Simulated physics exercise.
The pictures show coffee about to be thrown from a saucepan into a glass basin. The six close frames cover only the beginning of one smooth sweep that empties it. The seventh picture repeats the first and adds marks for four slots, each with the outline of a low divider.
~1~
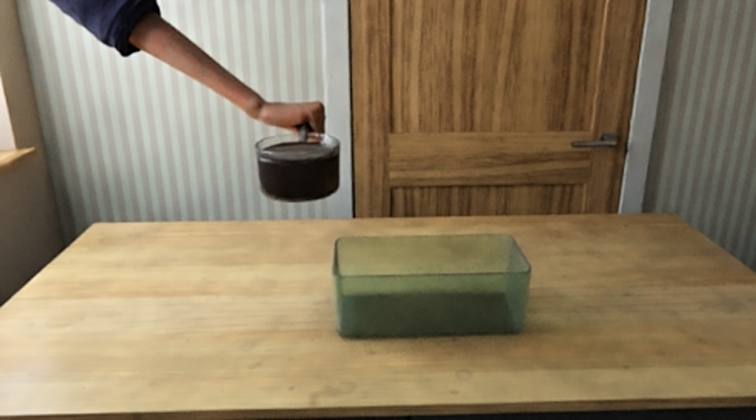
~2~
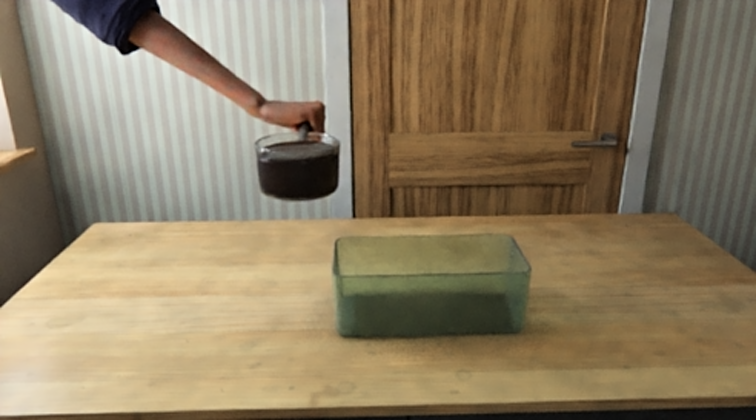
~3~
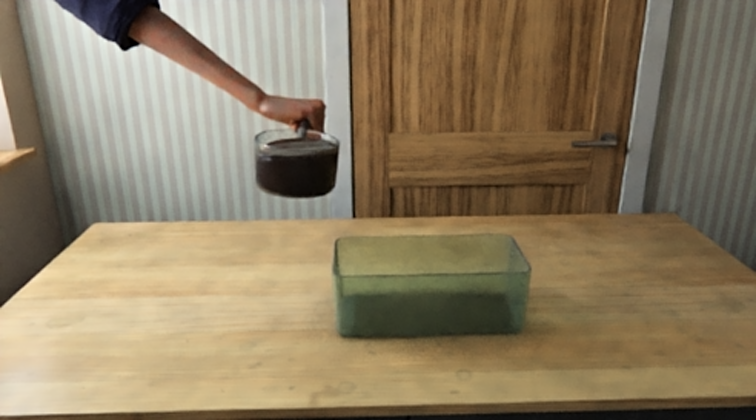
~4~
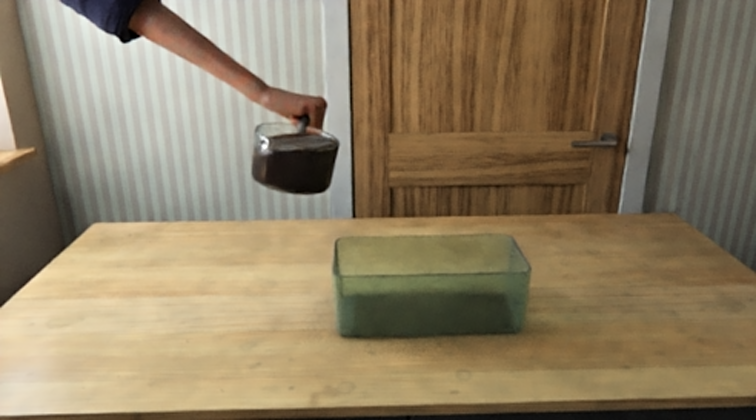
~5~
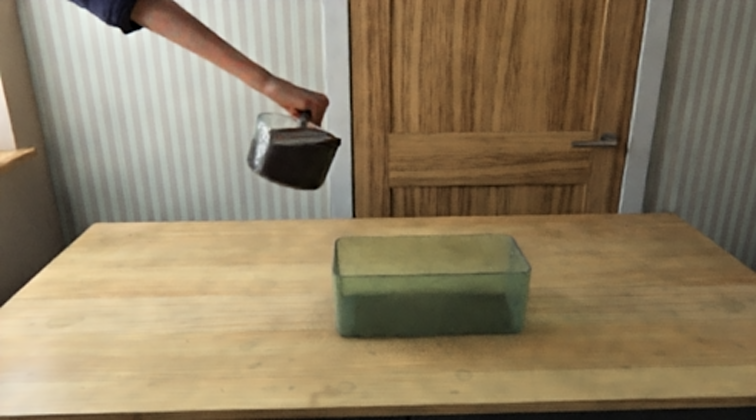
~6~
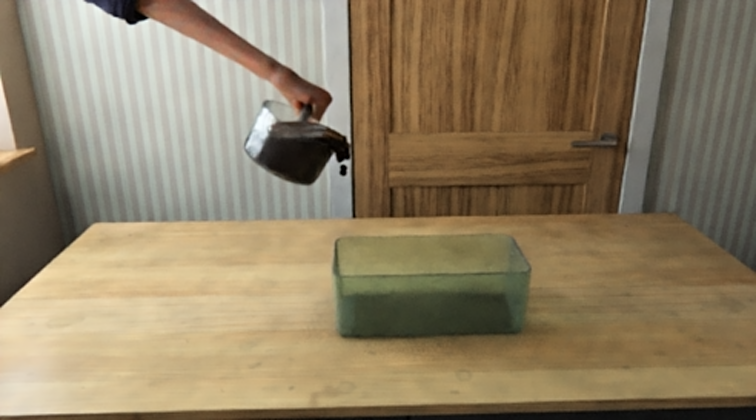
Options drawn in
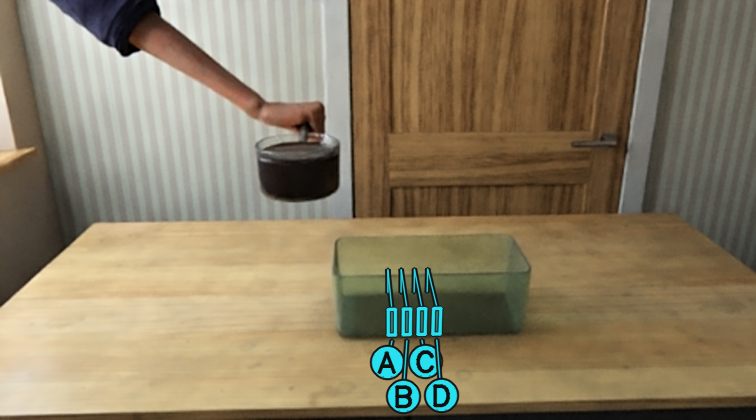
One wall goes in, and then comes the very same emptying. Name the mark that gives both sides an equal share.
C works best here.
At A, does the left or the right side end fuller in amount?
More ends on the right.
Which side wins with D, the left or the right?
The left one.
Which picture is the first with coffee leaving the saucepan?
In picture 5.
In cyan, A at (392, 340); B at (406, 340); C at (421, 339); D at (436, 339).
Choosing A, about 8 % ends left of the wall and 91 % right of it.
Choosing B, about 19 % ends left of the wall and 80 % right of it.
Choosing C, about 51 % ends left of the wall and 47 % right of it.
Choosing D, about 85 % ends left of the wall and 13 % right of it.
